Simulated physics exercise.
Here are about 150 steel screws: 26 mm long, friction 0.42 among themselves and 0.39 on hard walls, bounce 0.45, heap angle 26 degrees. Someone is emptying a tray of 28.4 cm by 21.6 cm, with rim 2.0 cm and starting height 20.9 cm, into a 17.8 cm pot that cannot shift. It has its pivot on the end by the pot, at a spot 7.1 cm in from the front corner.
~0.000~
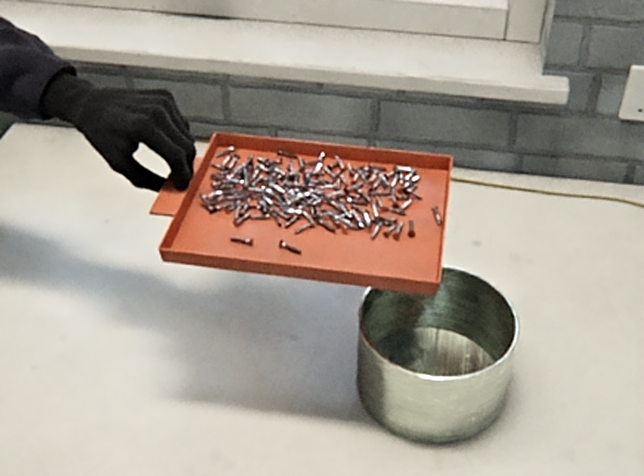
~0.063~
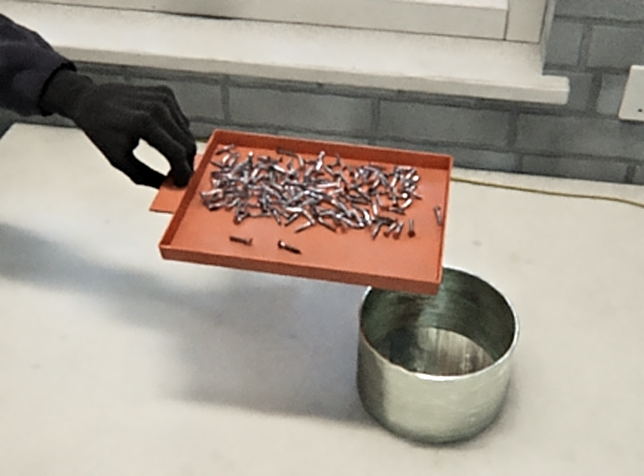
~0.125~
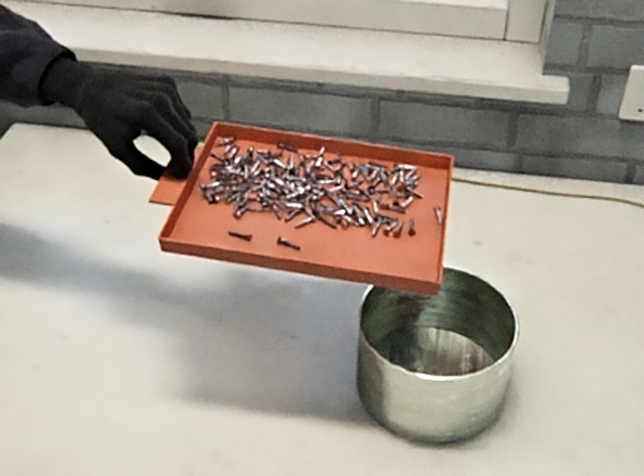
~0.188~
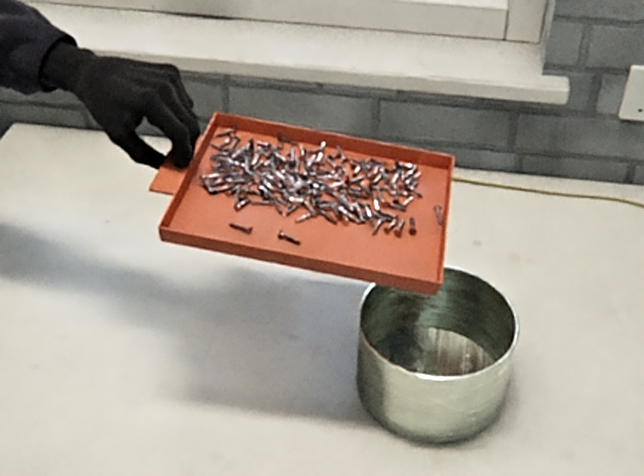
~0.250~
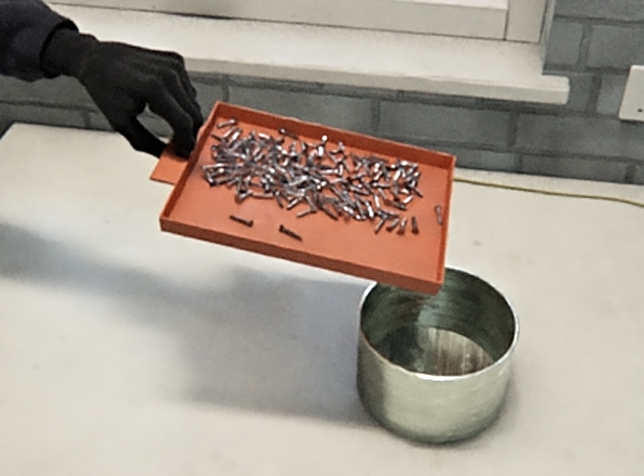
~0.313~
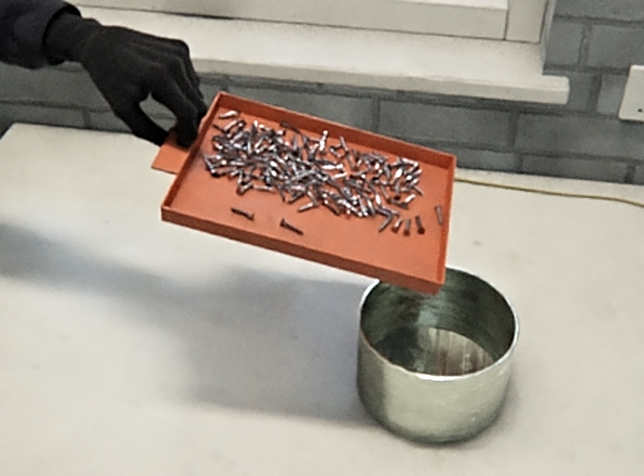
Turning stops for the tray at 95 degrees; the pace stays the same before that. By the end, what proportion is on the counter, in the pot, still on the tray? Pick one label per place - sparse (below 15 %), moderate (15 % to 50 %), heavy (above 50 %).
Counter: Moderate; pot: Heavy; left on the tray: Sparse.
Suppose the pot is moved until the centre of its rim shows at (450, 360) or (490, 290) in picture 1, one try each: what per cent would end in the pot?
Some 35 and 85 per cent.
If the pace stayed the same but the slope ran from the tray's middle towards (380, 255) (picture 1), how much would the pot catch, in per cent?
My guess is roughly 90 percent.
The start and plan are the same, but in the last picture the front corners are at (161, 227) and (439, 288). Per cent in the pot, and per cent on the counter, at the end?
Pot: 90, counter: 10.
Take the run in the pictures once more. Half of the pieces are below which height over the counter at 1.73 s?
Roughly 22 cm above the counter.
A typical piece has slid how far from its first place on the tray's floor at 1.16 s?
It has moved some 13 cm from its start.
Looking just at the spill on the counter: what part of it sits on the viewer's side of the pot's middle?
About 0 percent of the spill.
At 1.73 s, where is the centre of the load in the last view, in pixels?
(451, 205) or thereabouts.
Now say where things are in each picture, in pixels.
The first frame shows tray tilt 0 degrees, front corners at (161, 247) and (437, 280); middle of the pieces at (304, 196); pot at (438, 318).
The second frame shows tray tilt 1 degrees, front corners at (161, 245) and (438, 280); middle of the pieces at (304, 195).
The third frame shows tray tilt 3 degrees, front corners at (161, 237) and (438, 281); middle of the pieces at (304, 190).
The fourth frame shows tray tilt 6 degrees, front corners at (161, 226) and (439, 281), lowest corner right front; middle of the pieces at (305, 185).
The fifth frame shows tray tilt 9 degrees, front corners at (162, 216) and (440, 281), lowest corner right front; middle of the pieces at (306, 179).
The sixth frame shows tray tilt 12 degrees, front corners at (164, 206) and (441, 281), lowest corner right front; middle of the pieces at (320, 172); pot at (438, 318). Its pace works out near 45 degrees a second.
After 1.16 s, tilt 50 degrees; the tray holds 100 %, the pot 0 %.
After 1.73 s, tilt 76 degrees; the tray holds 90 %, the pot 5 %.
After 2.35 s, tilt 95 degrees; the tray holds 10 %, the pot 50 %.
In the end, at 3.3 s, counter 40 %, pot 60 %, tray 0 %.
